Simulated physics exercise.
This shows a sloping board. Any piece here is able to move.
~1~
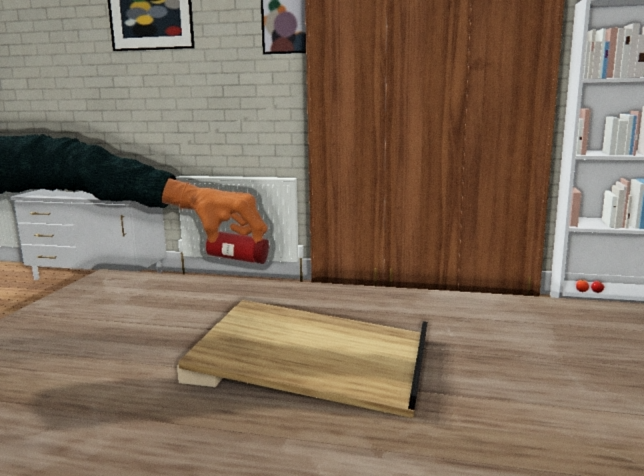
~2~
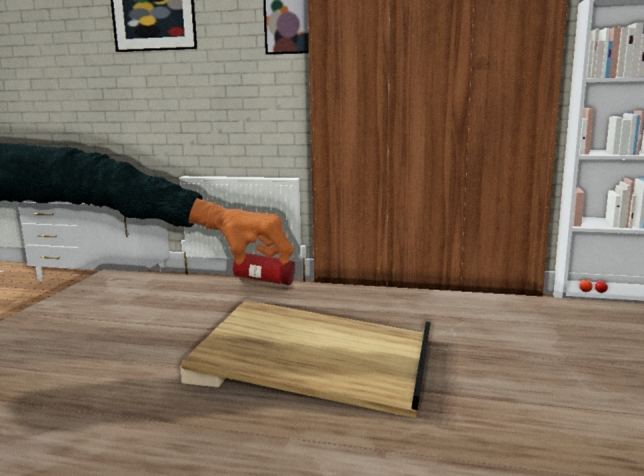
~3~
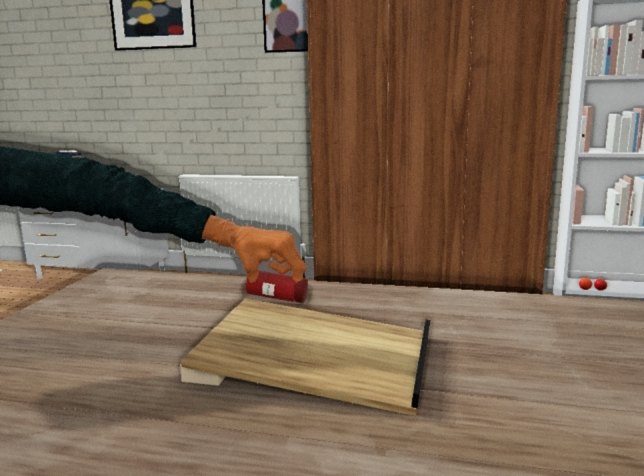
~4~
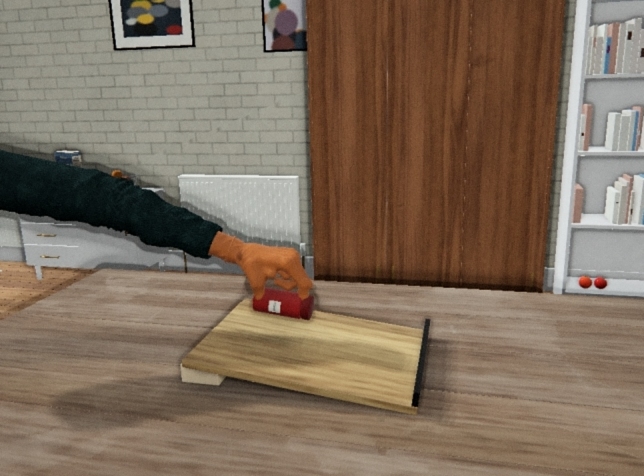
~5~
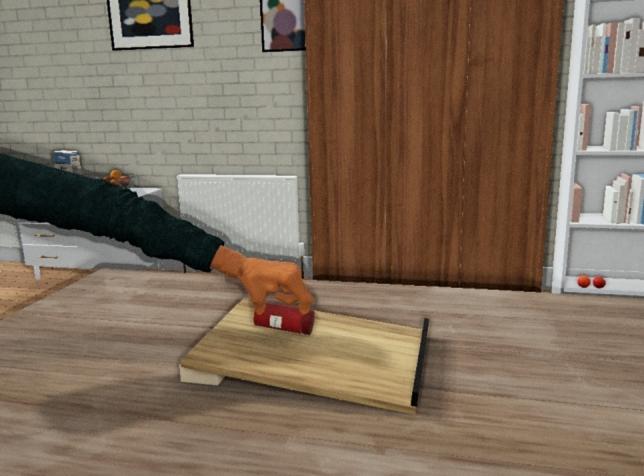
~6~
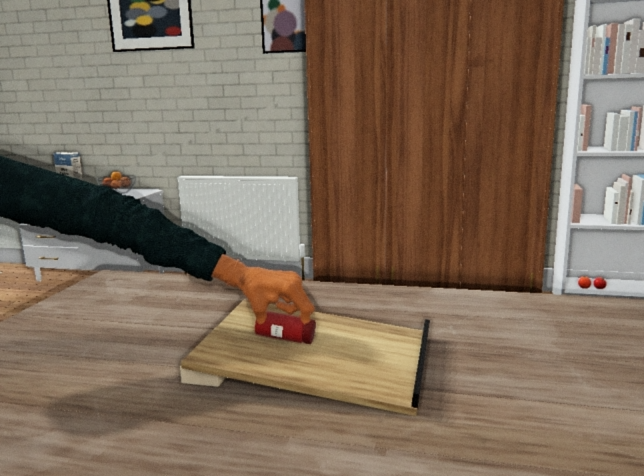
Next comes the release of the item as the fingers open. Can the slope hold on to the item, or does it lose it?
It is static.
Then, 0.20 s after the last picture, nothing has stirred.
Then, 0.50 s after the last picture, red shaker resting near (286, 328).
At rest, it is in place. Seen from the same camera at the end, red shaker near (286, 328). The red shaker stays where it is put.
